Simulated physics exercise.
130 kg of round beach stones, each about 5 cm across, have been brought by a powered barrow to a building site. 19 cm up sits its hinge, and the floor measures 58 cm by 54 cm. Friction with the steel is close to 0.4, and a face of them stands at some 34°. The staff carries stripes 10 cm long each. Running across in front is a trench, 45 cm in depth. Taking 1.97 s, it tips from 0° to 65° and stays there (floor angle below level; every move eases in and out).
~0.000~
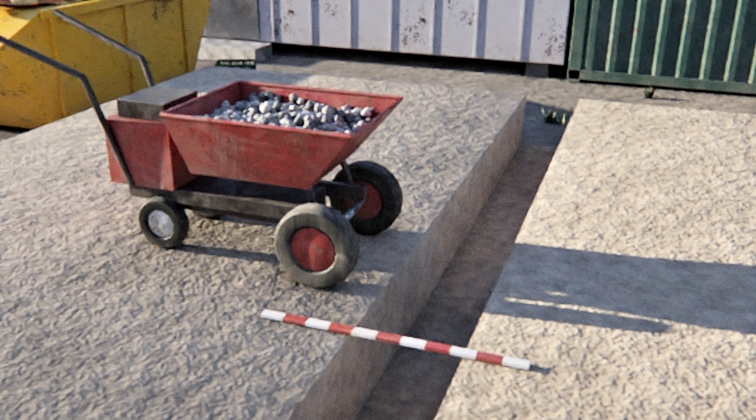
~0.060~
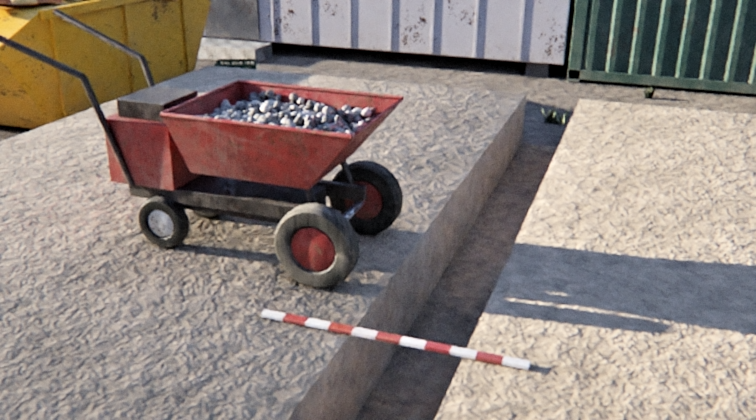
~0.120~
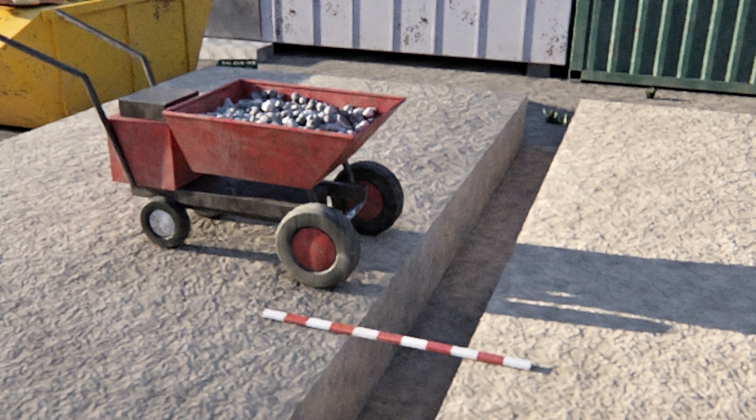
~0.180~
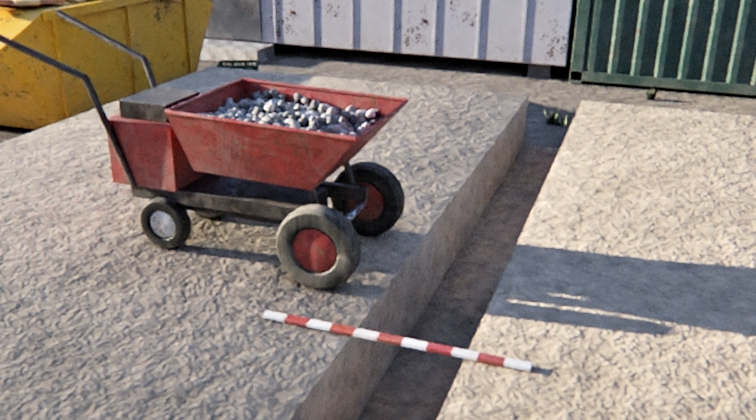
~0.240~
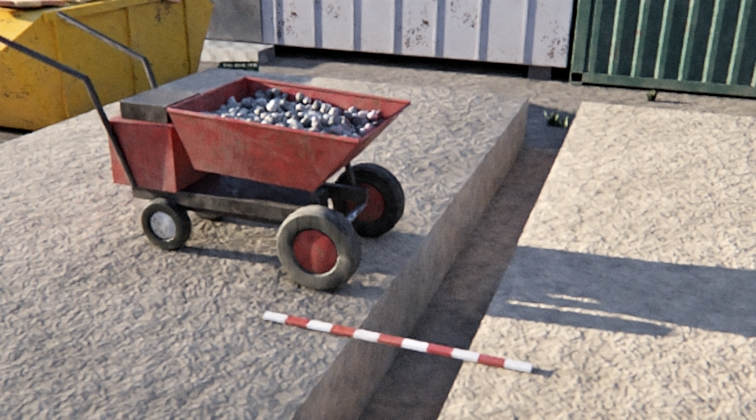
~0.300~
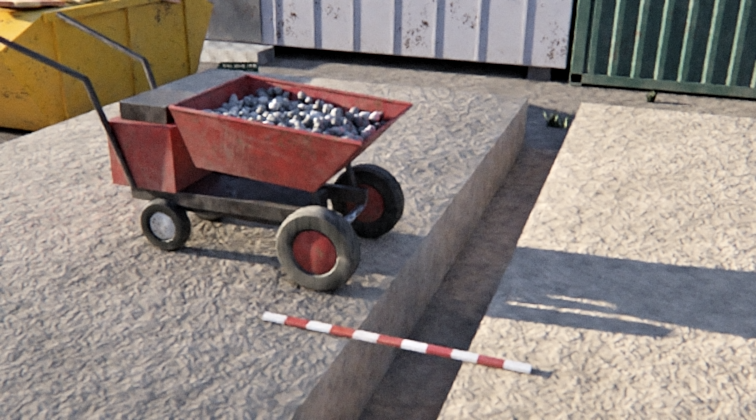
A red four-wheeled barrow full of grey stones stood beside a narrow trench, and its tray tilted very slightly forward to the right while the stones shifted a little and the wheels stayed put.
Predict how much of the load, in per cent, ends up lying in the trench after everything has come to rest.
Roughly 58 per cent of it.
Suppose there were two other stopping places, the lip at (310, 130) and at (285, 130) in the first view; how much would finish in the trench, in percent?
Near 100 per cent from the first place, 100 from the second.
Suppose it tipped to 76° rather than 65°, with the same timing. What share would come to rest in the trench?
Roughly 55 percent.
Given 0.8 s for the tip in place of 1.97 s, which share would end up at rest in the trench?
With that change, it comes to around 40 per cent.
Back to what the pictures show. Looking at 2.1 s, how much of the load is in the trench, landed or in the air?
By then, around 25 percent.
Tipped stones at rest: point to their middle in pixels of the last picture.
About (483, 348).
After 1.5 s the floor is at 55°; 99 % in the tray, 1 % in the trench; the foremost stones are at (465, 229).
After 2.1 s the floor is at 65°; 39 % in the tray, 27 % in the trench, 34 % past the trench; the foremost stones are at (611, 310).
After 2.4 s the floor is at 65°; 17 % in the tray, 39 % in the trench, 44 % past the trench; the foremost stones are at (688, 319).
After 4.4 s the floor is at 65°; 0 % in the tray, 58 % in the trench, 42 % past the trench; the foremost stones are at (733, 306).
